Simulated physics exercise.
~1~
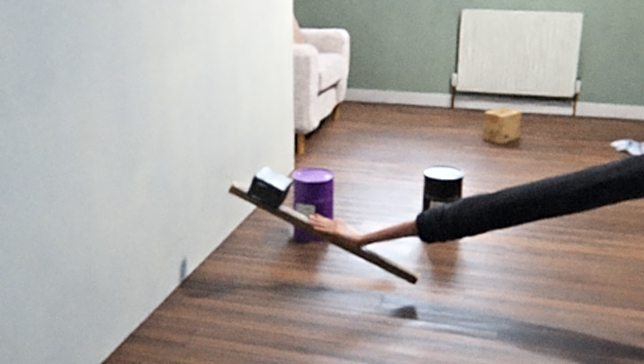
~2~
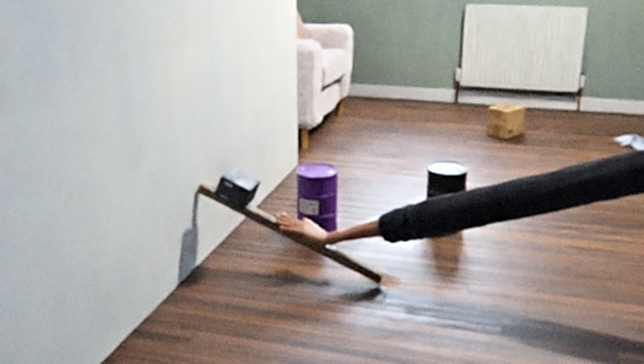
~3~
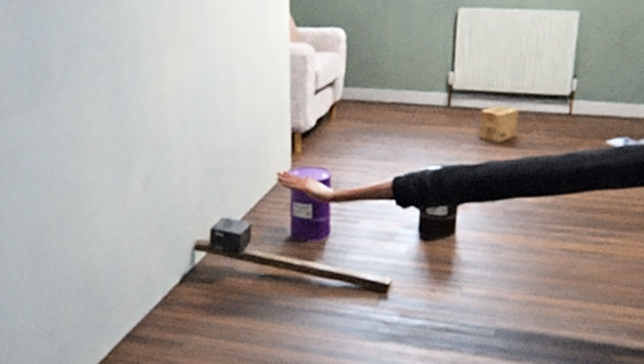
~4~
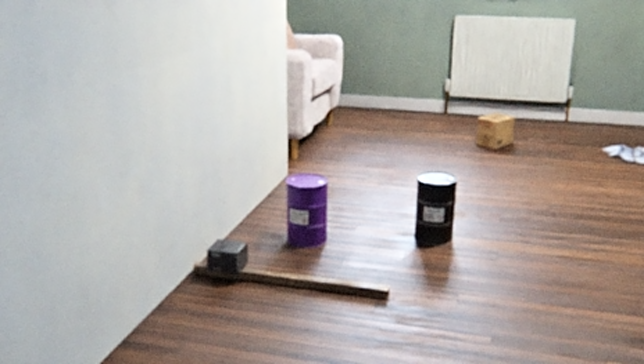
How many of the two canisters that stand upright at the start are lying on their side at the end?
None of them are; the purple canister and the black canister are both still standing upright at the end.
